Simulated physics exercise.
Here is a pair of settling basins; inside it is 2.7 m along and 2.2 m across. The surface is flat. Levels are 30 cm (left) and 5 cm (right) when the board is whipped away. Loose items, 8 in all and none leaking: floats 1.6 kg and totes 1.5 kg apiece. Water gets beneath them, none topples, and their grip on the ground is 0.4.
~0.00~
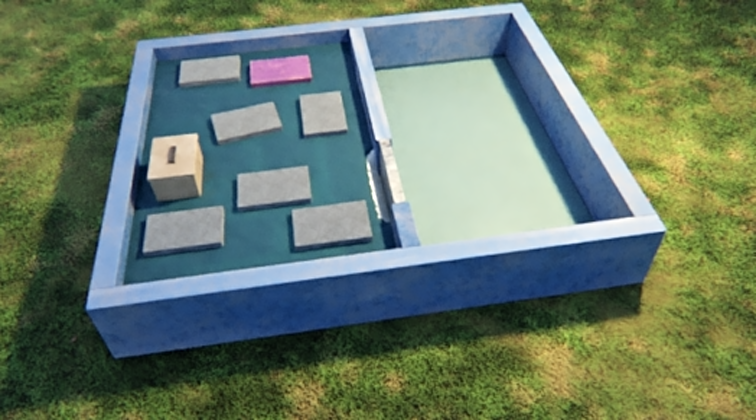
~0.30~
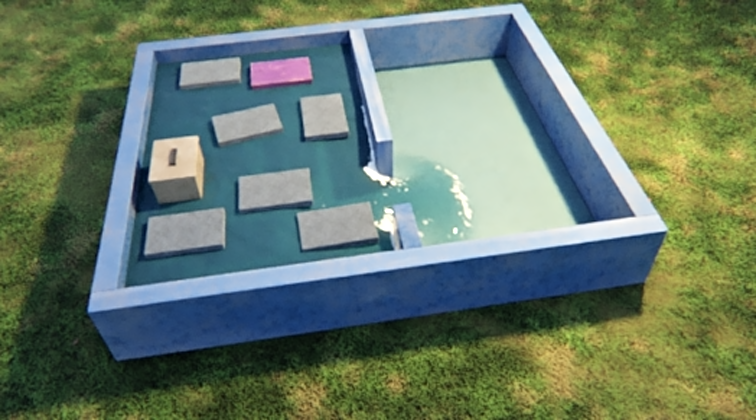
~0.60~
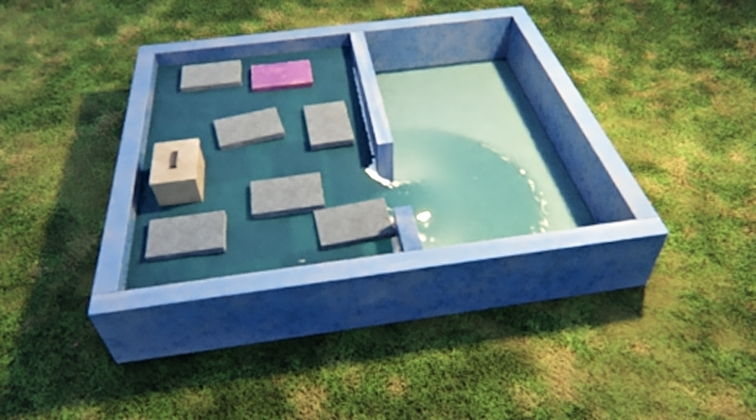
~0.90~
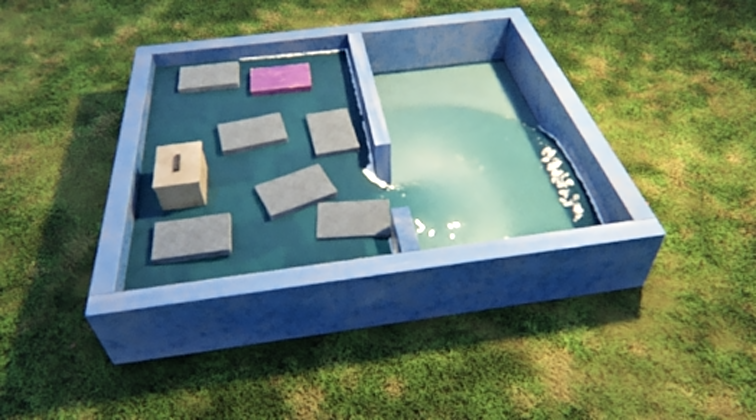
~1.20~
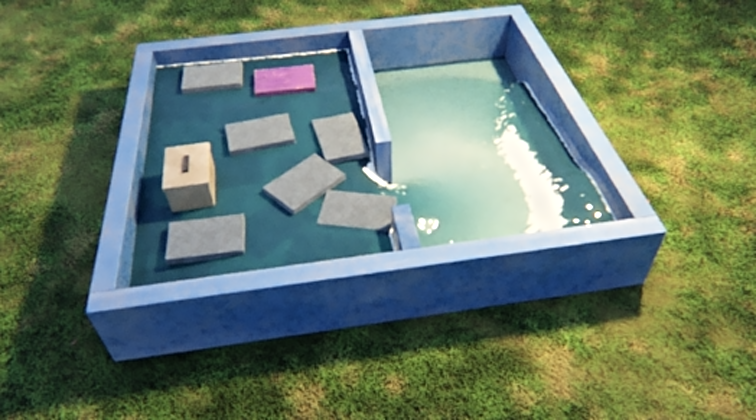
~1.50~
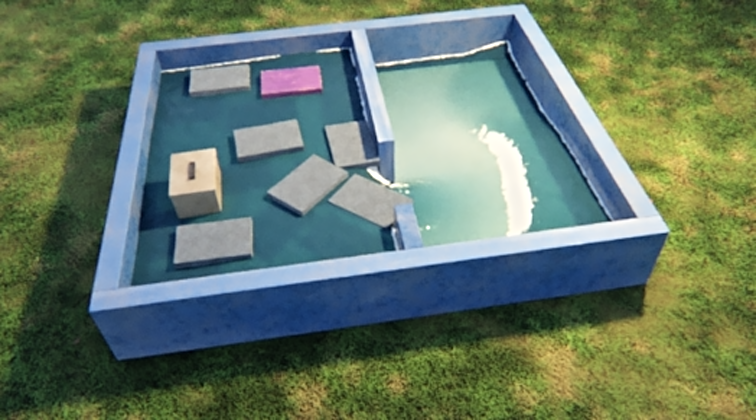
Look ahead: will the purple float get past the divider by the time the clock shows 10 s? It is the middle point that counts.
Purple float is held back.
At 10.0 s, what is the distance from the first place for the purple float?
Roughly 30 cm.
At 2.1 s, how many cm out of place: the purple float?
About 10 cm.
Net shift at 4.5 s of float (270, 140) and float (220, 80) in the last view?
In that order: 50 cm, 10 cm.
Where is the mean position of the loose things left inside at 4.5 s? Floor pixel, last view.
Around (309, 183).
After 2.1 s the purple float is near (292, 89), 0.1 m from its start, afloat; 1 of 8 are over the mark; 8 afloat.
After 4.5 s the purple float is near (297, 102), 0.2 m from its start, afloat; 1 of 8 are over the mark; 8 afloat.
After 7.0 s the purple float is near (301, 93), 0.2 m from its start, afloat; 1 of 8 are over the mark; 8 afloat.
After 10.0 s the purple float is near (303, 99), 0.3 m from its start, afloat; 2 of 8 are over the mark; 8 afloat.
